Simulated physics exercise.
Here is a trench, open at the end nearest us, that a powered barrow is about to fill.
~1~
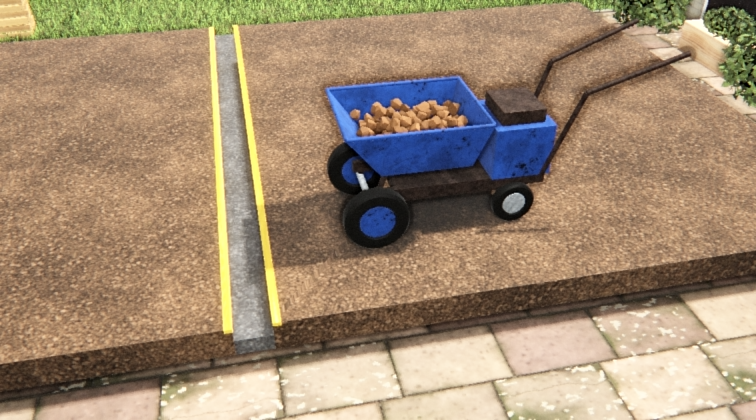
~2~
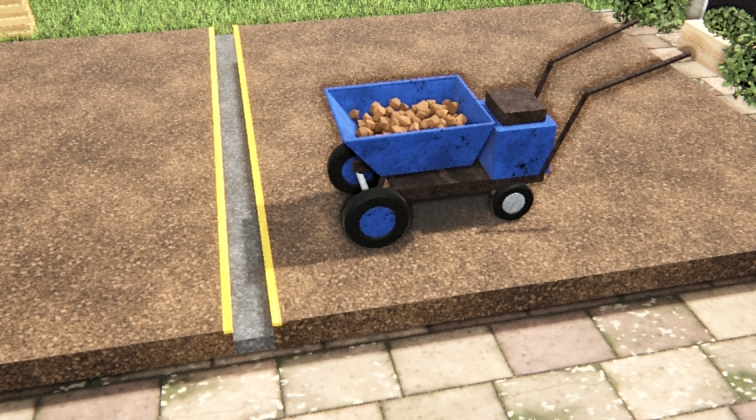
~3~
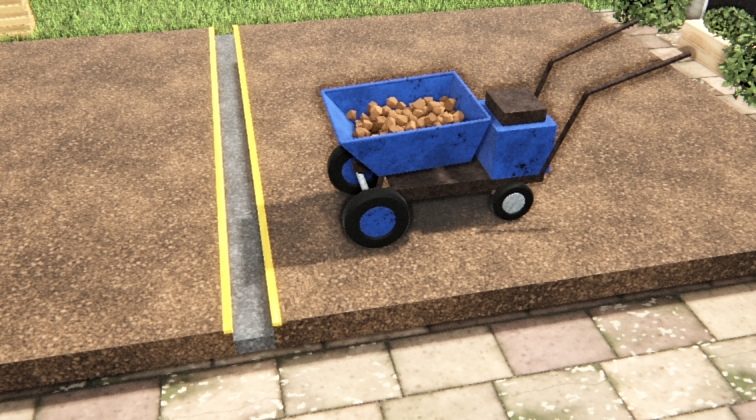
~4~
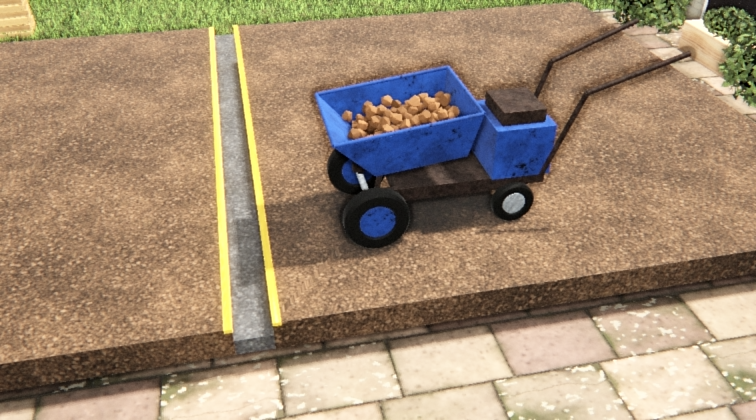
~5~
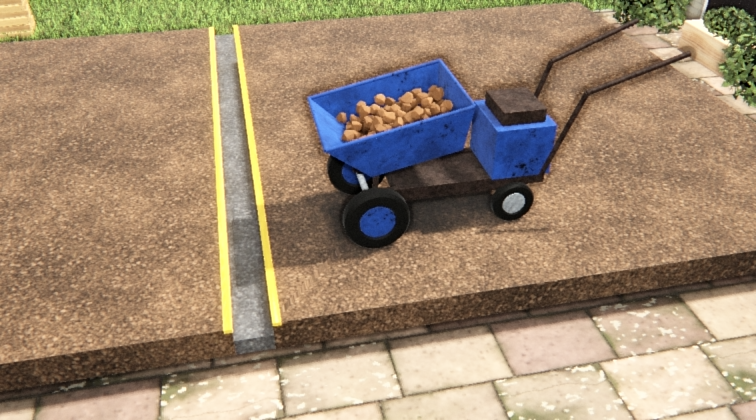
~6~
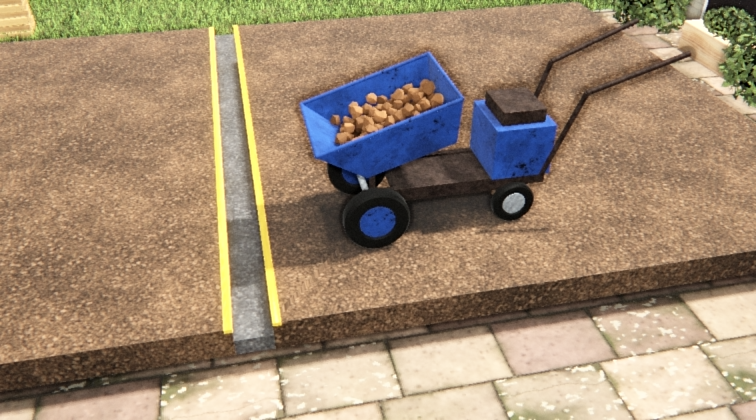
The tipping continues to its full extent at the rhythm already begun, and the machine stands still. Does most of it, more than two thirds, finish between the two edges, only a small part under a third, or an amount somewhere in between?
An amount in between, a third to two thirds, finishes between the edges.
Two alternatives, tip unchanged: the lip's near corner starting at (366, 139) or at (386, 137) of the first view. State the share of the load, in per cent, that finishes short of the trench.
The first spot yields roughly 30 percent, the second roughly 50 percent.
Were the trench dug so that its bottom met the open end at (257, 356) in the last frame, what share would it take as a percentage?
Something close to 70 per cent.
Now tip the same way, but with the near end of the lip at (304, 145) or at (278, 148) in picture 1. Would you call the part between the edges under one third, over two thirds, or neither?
Okay, the first stop comes out as under a third and the second as under a third.
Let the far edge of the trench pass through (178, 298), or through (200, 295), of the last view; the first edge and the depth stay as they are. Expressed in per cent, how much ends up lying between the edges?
The first try comes out at 80 percent and the second at 70 percent.
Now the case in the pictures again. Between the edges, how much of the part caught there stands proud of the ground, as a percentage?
55 per cent or thereabouts.
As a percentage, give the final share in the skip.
Around 15 in a hundred.
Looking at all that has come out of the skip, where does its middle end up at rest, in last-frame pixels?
It settles centred around (243, 227).
Soon after the last picture, skip tipped steeply; all in the skip.
A little later, skip tipped right over; most in the skip; a small part short of the trench; a small part in or heaped over the trench; a stray few falling.
Later still, skip tipped right over; about a quarter in the skip; a small part short of the trench; about half in or heaped over the trench; a small part beyond it.
At rest, skip tipped right over; about a quarter in the skip; a small part short of the trench; about half in or heaped over the trench; a small part beyond it.
